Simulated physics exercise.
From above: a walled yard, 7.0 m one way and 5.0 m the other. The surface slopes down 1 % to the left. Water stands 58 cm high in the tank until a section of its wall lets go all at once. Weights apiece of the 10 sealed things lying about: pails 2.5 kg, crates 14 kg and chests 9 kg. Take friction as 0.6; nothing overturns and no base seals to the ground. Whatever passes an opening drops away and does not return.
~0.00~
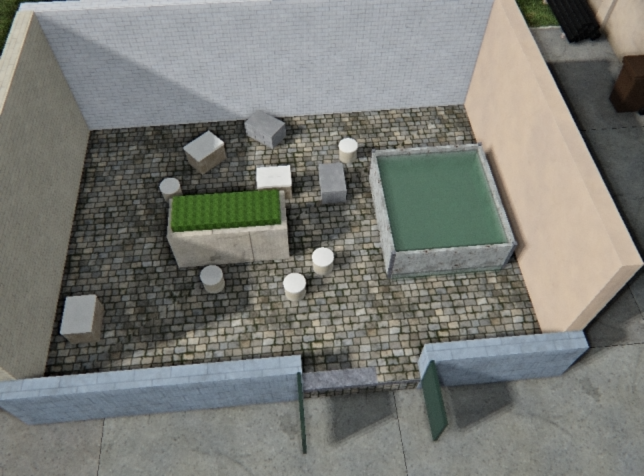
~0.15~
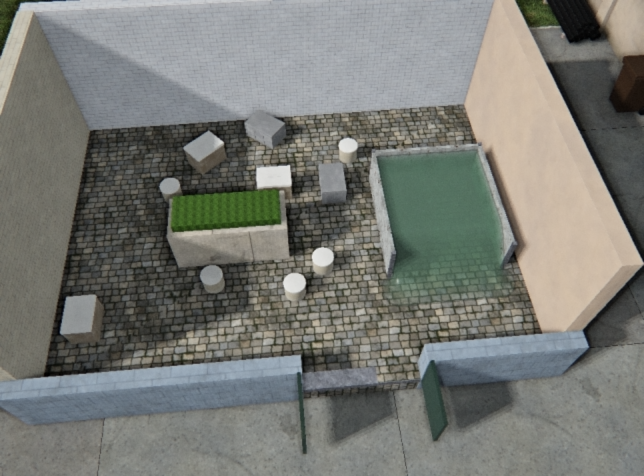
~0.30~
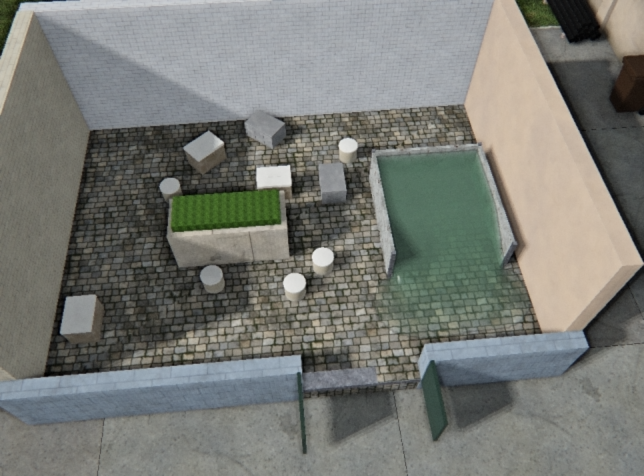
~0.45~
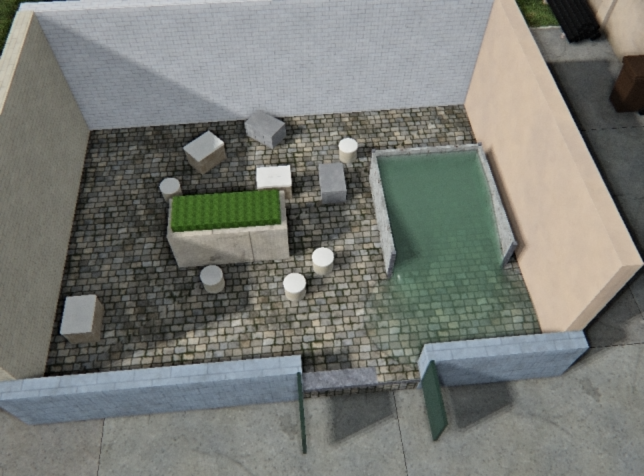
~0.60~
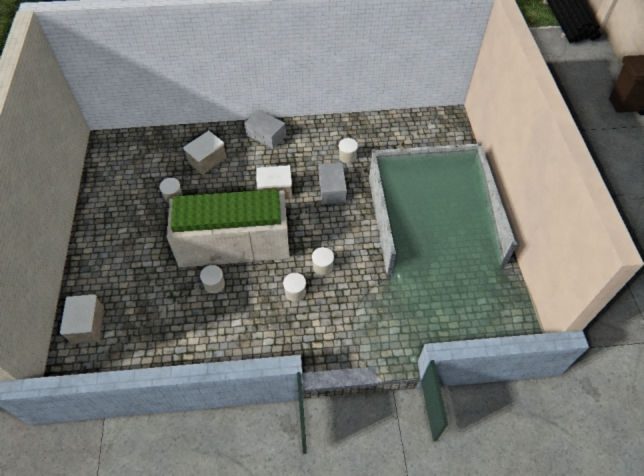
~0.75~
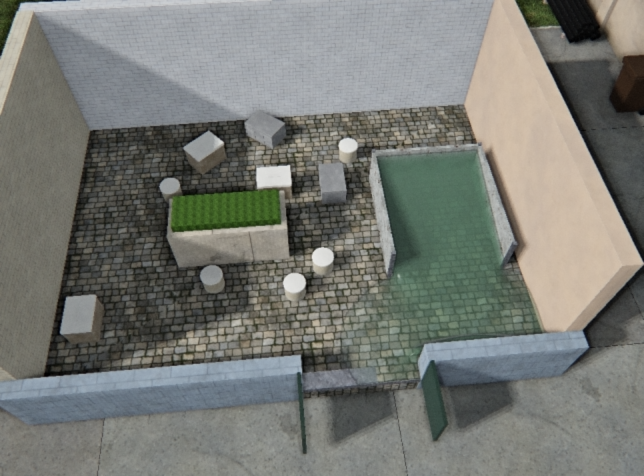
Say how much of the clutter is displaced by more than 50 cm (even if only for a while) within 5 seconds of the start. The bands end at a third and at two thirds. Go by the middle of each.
That comes to under a third.
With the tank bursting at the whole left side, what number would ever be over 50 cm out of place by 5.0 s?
Then 9.
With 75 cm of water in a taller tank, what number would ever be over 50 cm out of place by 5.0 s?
Then 3.
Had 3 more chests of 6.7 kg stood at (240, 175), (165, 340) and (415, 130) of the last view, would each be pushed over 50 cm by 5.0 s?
In that order: Less, more, less.
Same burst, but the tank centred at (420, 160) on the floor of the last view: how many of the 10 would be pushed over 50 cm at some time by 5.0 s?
Then 4.
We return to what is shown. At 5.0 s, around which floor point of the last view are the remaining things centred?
Near (223, 211).
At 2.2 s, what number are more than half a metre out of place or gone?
I count 0.
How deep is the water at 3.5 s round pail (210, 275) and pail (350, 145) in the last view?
About 3 and 0 cm.
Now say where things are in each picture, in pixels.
In the first frame, a pail at (211, 275) rests on the ground; a crate at (333, 177), on the bottom; water covers 3.3 m2; 0 of 10 have shifted.
In the second frame, a pail at (211, 275) rests on the ground; a crate at (333, 177), on the bottom; 4.1 m2 under water; 0 of 10 have shifted.
In the third frame, a pail at (211, 275), on the bottom; a crate at (333, 177) rests on the ground; water covers 5.3 m2; 0 of 10 have shifted.
In the fourth frame, a pail at (211, 275), on the bottom; a crate at (333, 177) rests on the ground; 6.4 m2 under water; 0 of 10 have shifted.
In the fifth frame, a pail at (211, 275) rests on the ground; a crate at (333, 177), on the bottom; water covers 6.8 m2; 0 of 10 have shifted.
In the sixth frame, a pail at (211, 275), on the bottom; a crate at (333, 177), on the bottom; 7.1 m2 under water; 0 of 10 have shifted.
After 1.1 s 0 of 10 are over 50 cm from their spots; 0 afloat.
After 2.2 s 0 of 10 are over 50 cm from their spots; 0 afloat.
After 3.5 s 1 of 10 are over 50 cm from their spots; 1 afloat.
After 5.0 s 3 of 10 are over 50 cm from their spots, and 3 have been at some point; 3 afloat.
